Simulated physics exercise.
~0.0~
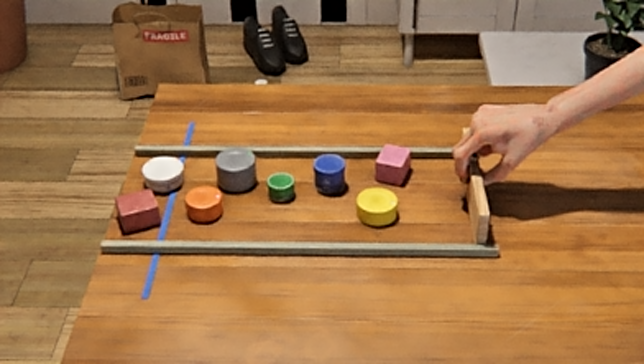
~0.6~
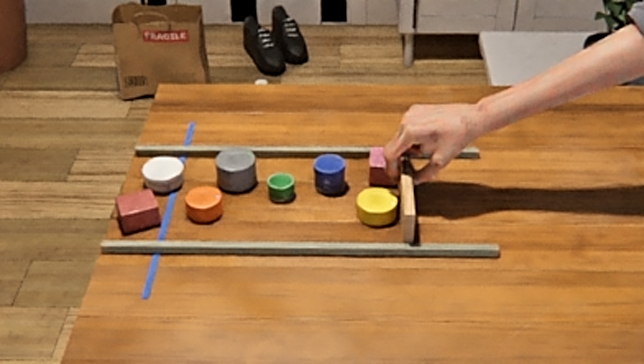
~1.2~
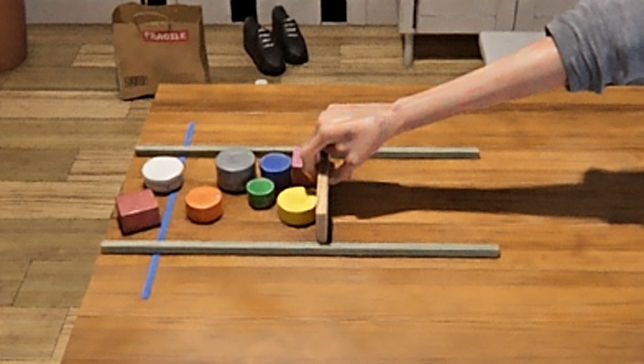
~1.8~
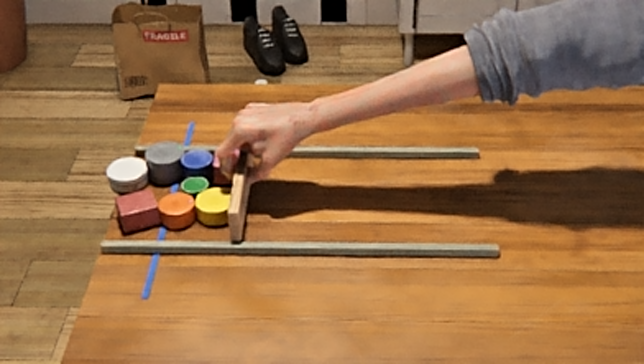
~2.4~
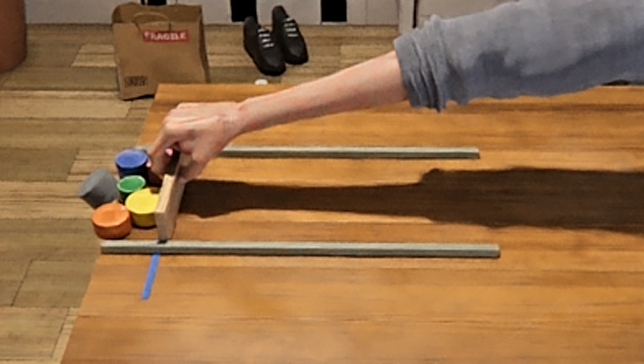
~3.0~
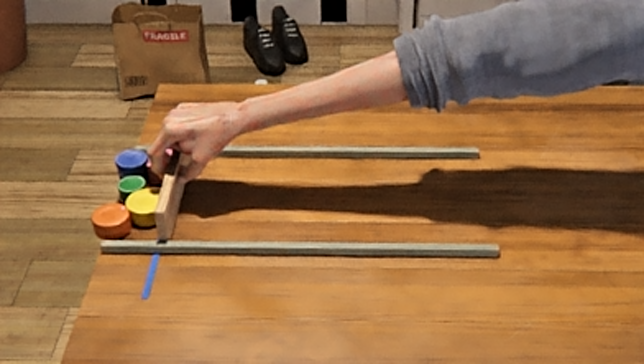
The video shows a hand pushing an upright board leftward between two rails on a wooden table, gathering colourful blocks and round lids and stopping near the blue tape. The white tin, red block and grey lid go over the left edge, while the orange, yellow, green and blue pieces remain.
